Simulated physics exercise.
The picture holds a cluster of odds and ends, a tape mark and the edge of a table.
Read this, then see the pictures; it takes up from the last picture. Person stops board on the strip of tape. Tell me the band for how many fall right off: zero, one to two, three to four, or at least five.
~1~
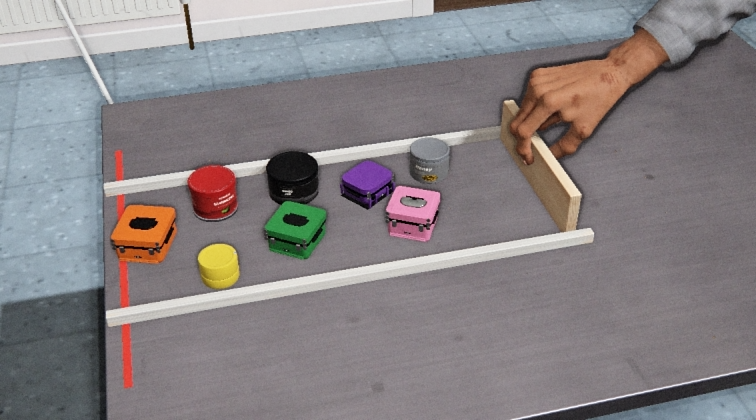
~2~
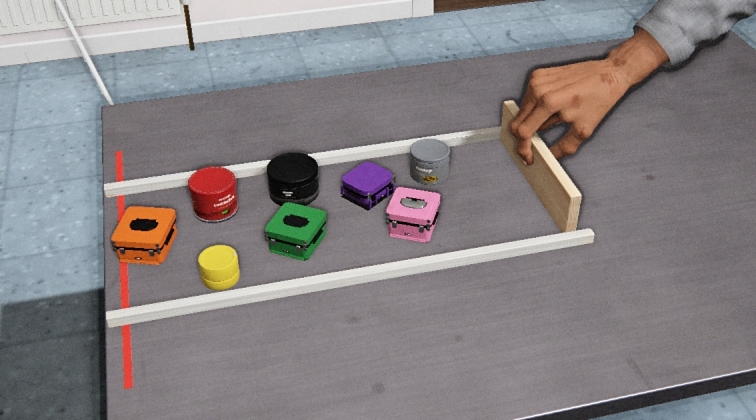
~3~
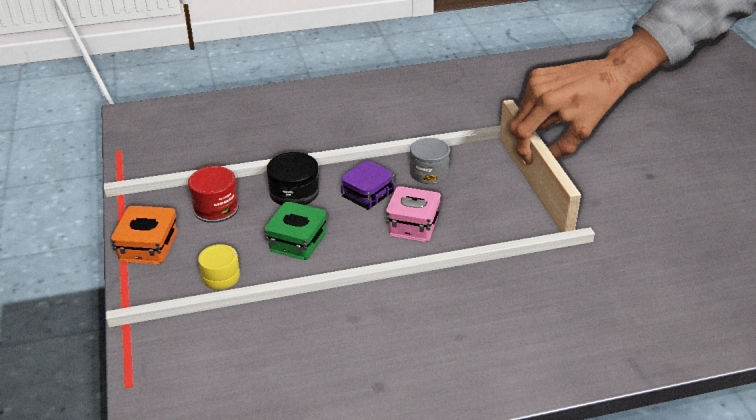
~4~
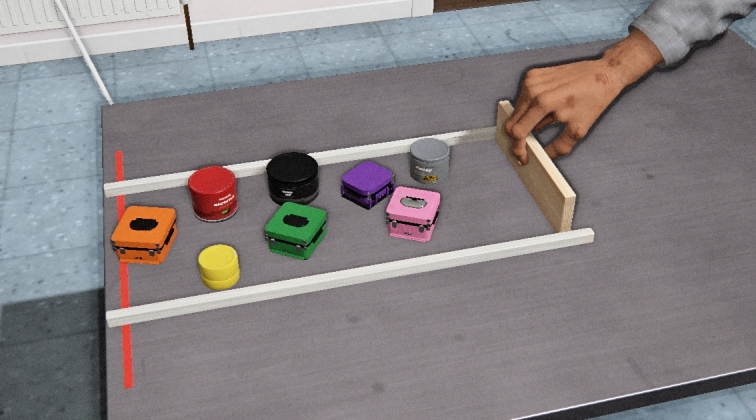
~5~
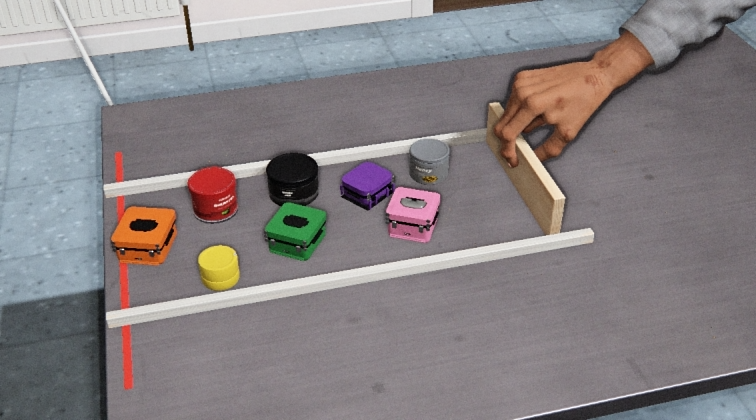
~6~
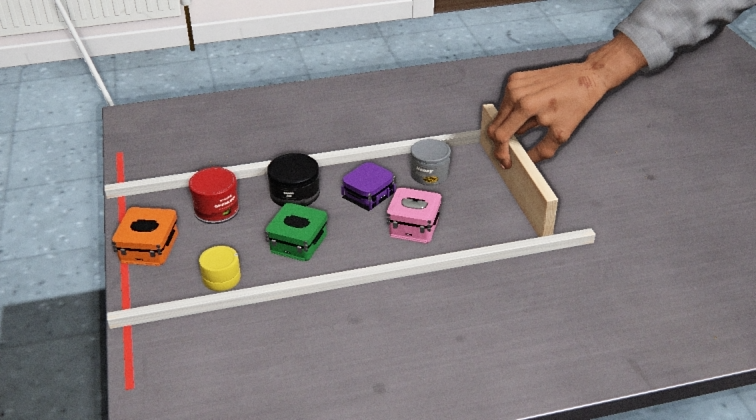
The count that falls off is at least five.
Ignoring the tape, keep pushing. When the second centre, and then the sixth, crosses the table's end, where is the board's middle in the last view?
The first puts it near (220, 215), the next near (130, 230).
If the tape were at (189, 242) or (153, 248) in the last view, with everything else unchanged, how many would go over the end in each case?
Counts per try: 2 and 5.
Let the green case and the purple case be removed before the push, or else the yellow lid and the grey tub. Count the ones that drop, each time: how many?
Result: 6, then 6.
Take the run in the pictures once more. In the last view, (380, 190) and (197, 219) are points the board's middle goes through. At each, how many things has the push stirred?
3, then 8.
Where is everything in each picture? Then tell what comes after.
The first frame shows orange case (146, 235); yellow lid (219, 266); red pot (214, 194); board (537, 164); tape (123, 250).
The second frame shows yellow lid (219, 268); green case (297, 232).
The third frame shows red pot (214, 194); board (537, 164).
The fourth frame shows orange case (146, 236); purple case (368, 185).
The fifth frame shows yellow lid (219, 268); black tub (293, 181).
The sixth frame shows orange case (147, 237); yellow lid (220, 269); red pot (215, 196); board (515, 169); tape (124, 252).
Early on, none off yet; orange case at rest near (147, 237); yellow lid at rest near (220, 269); red pot at rest near (215, 196).
A while later, none off yet; orange case at rest near (147, 237); yellow lid moving near (218, 272); red pot travelled about its own width near (175, 204).
Further along, none off yet; orange case leaning well over near (79, 260); yellow lid travelled well along near (135, 293); red pot leaning well over near (68, 229).
Finally, the number that fall off is five or more; lost, grey tub, pink case, purple case, black tub, green case, red pot, yellow lid and orange case.
